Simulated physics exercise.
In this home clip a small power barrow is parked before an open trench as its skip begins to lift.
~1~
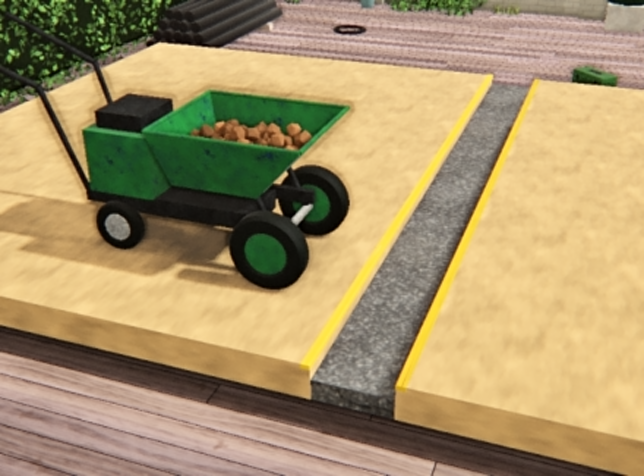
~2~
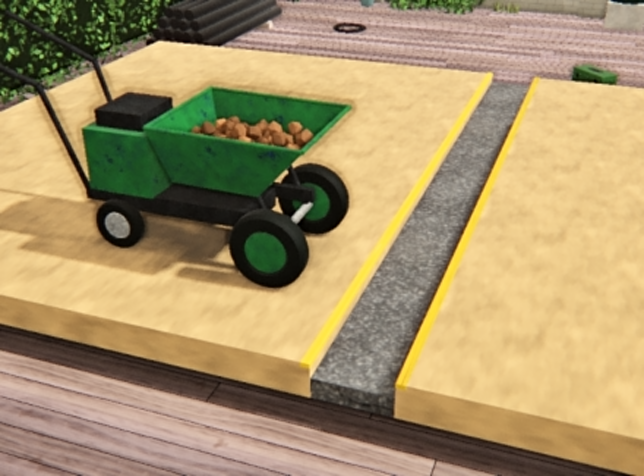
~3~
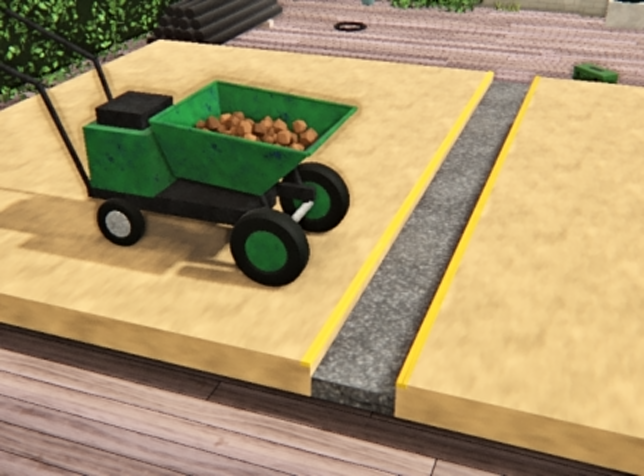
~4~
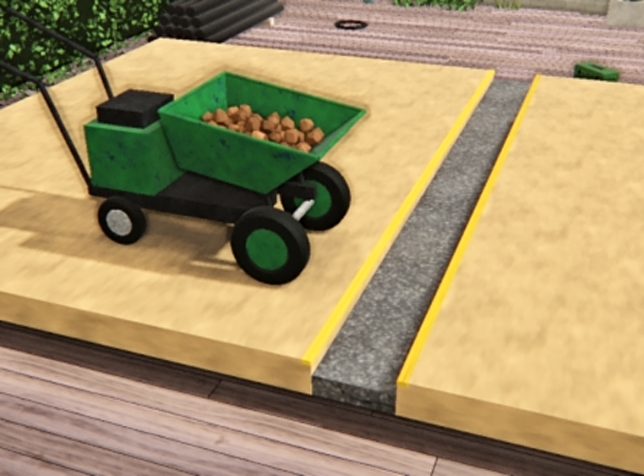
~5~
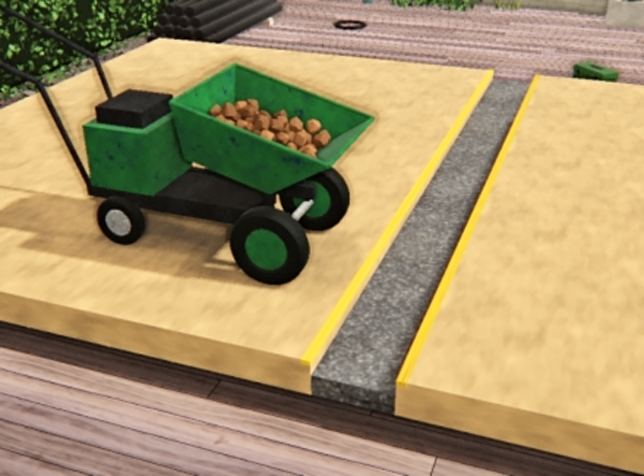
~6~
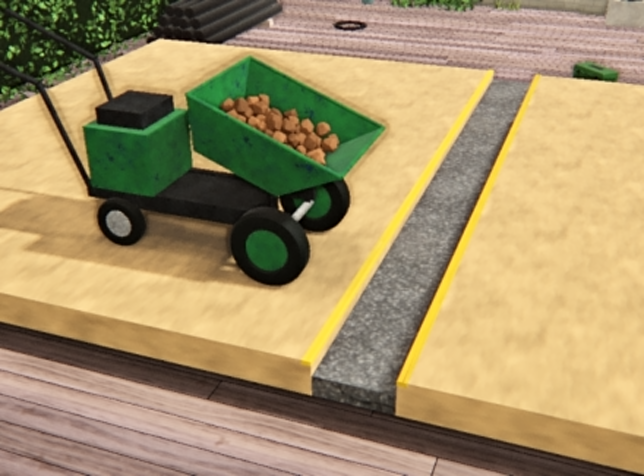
A green power barrow loaded with brown clods stood still beside a shallow, yellow-edged trench while its skip slowly lifted at the back and tilted forward to the right, the clods still inside.
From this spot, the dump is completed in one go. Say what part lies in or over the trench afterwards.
The greater share will most likely fall into the trench.
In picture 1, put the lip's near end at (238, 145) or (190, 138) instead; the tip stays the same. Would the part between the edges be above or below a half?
With the lip at the first place the share is beyond one half; at the second place it is short of one half.
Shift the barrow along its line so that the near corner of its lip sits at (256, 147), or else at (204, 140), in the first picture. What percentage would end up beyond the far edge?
About 10 and 0 per cent.
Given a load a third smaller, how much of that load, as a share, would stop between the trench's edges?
Something like 80 in a hundred.
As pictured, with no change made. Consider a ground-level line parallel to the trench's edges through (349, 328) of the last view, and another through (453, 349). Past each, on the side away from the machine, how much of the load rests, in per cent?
Result, first then second: 90 %, 10 %.
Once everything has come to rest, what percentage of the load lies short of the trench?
It works out to roughly 0 percent.
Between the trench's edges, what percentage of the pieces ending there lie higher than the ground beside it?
Roughly 40 percent.
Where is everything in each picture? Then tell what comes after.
Lip of the skip (300, 153), level; top of the load (249, 147), clay clods; first edge of the trench (329, 327); far edge (419, 346), the trench over half as wide as the skip, and shallow for its width, in the first frame.
Lip of the skip (302, 153), tipped barely; top of the load (240, 132), in the second frame.
Lip of the skip (308, 155), tipped barely; top of the load (245, 129), in the third frame.
Lip of the skip (318, 158), tipped a little; top of the load (242, 133), in the fourth frame.
Lip of the skip (328, 166), tipped clearly; top of the load (241, 126), in the fifth frame.
Lip of the skip (340, 178), tipped clearly; top of the load (238, 123); first edge of the trench (330, 323); far edge (420, 342), in the sixth frame.
Just after the last frame, skip tipped steeply; every one in the skip.
A moment on, skip tipped right over; roughly half in the skip; roughly a third in or heaped over the trench; about a tenth beyond it.
Further on, skip tipped right over; about a tenth in the skip; roughly two thirds in or heaped over the trench; roughly a quarter beyond it.
When it is over, skip tipped right over; about a tenth in the skip; roughly two thirds in or heaped over the trench; roughly a quarter beyond it.
